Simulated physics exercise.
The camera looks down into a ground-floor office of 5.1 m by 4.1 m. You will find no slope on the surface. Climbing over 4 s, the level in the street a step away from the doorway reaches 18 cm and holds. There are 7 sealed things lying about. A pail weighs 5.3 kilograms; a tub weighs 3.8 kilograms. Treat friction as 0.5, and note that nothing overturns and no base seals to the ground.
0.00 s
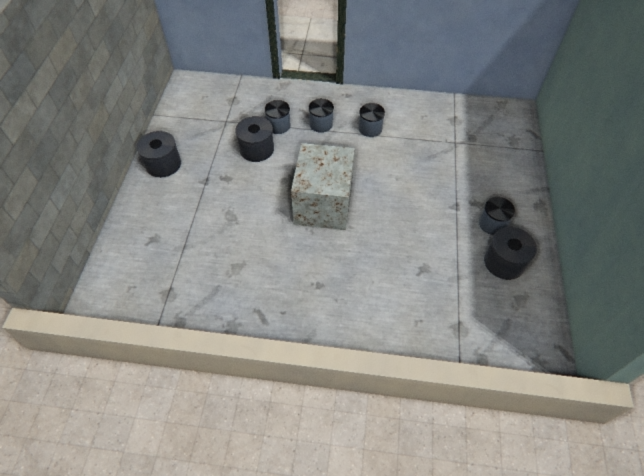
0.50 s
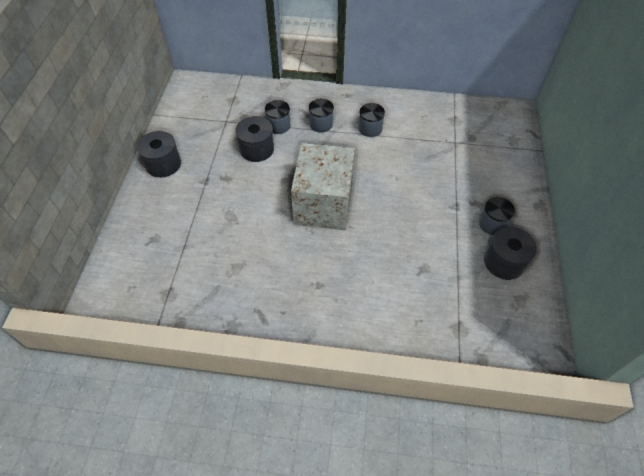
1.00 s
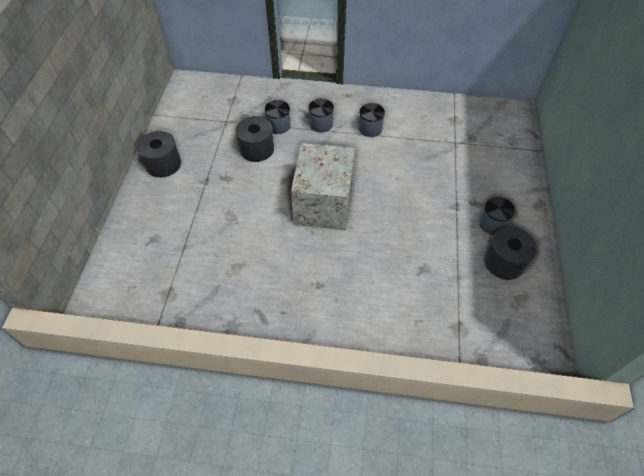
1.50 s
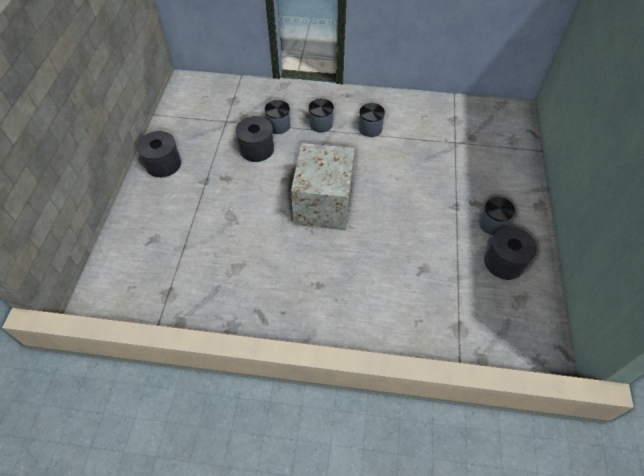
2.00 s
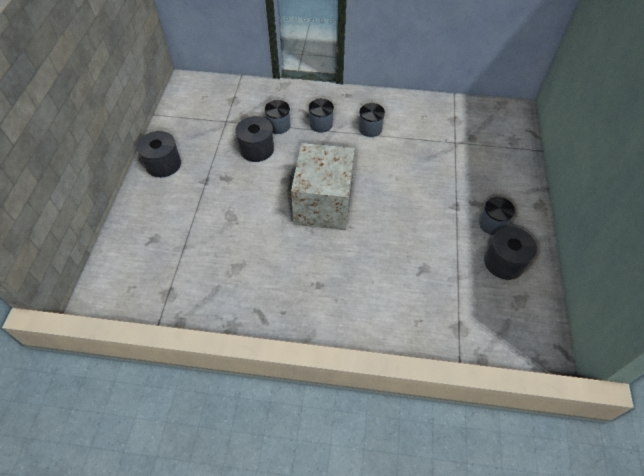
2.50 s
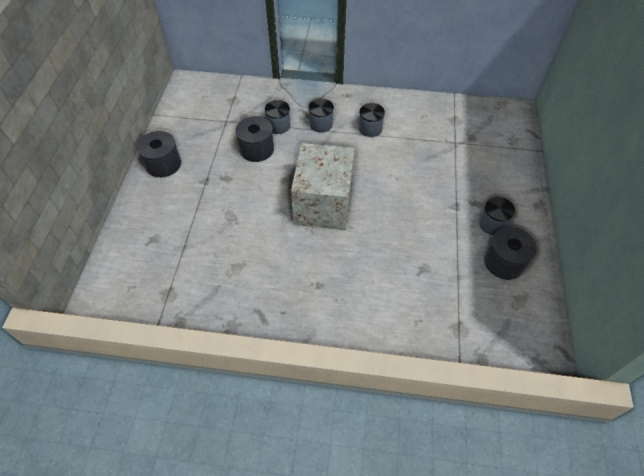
At first, dark round tubs and pails stand around a speckled block on the pale floor of a walled room, with dry beige paving outside. Bluish water then covers the paving and deepens in colour, and finally a little shows at the doorway, while every object stays still.
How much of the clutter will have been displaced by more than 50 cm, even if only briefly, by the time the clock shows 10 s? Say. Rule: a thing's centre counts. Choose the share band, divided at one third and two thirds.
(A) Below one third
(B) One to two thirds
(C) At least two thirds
One to two thirds (B).
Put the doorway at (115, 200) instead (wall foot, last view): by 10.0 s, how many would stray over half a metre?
Then 1 of them would.
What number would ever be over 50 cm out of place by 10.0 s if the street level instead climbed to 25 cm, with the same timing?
That would make 4 of them.
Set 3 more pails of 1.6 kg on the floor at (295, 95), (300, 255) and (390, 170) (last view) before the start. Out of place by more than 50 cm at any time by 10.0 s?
So, in the order asked, it's too far, not far enough and too far.
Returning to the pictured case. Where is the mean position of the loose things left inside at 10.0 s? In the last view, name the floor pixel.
It works out to somewhere near (333, 210) on the floor.
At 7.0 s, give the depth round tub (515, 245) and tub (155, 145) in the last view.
I'd estimate 1 cm for the first and 3 cm for the second.
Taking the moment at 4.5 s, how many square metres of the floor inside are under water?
4.5 m2.
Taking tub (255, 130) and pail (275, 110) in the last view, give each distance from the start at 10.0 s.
Respectively 100 and 120 centimetres.
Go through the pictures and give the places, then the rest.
The first frame shows a pail at (500, 208) rests on the ground; a tub at (515, 245), on the bottom; water covers 0.0 m2; 0 of 7 have shifted.
The second frame shows a pail at (500, 208) rests on the ground; a tub at (515, 245), on the bottom; 0.0 m2 under water; 0 of 7 have shifted.
The third frame shows a pail at (500, 208) rests on the ground; a tub at (515, 245) rests on the ground; 0.0 m2 under water; 0 of 7 have shifted.
The fourth frame shows a pail at (500, 208), on the bottom; a tub at (515, 245), on the bottom; water covers 0.0 m2; 0 of 7 have shifted.
The fifth frame shows a pail at (500, 208), on the bottom; a tub at (515, 245), on the bottom; 0.0 m2 under water; 0 of 7 have shifted.
The sixth frame shows a pail at (500, 208) rests on the ground; a tub at (515, 245), on the bottom; 0.2 m2 under water; 0 of 7 have shifted.
After 3.5 s 0 of 7 are over 50 cm from their spots; 0 afloat.
After 4.5 s 0 of 7 are over 50 cm from their spots; 0 afloat.
After 7.0 s 4 of 7 are over 50 cm from their spots; 1 afloat.
After 10.0 s 4 of 7 are over 50 cm from their spots, and 4 have been at some point; 2 afloat.
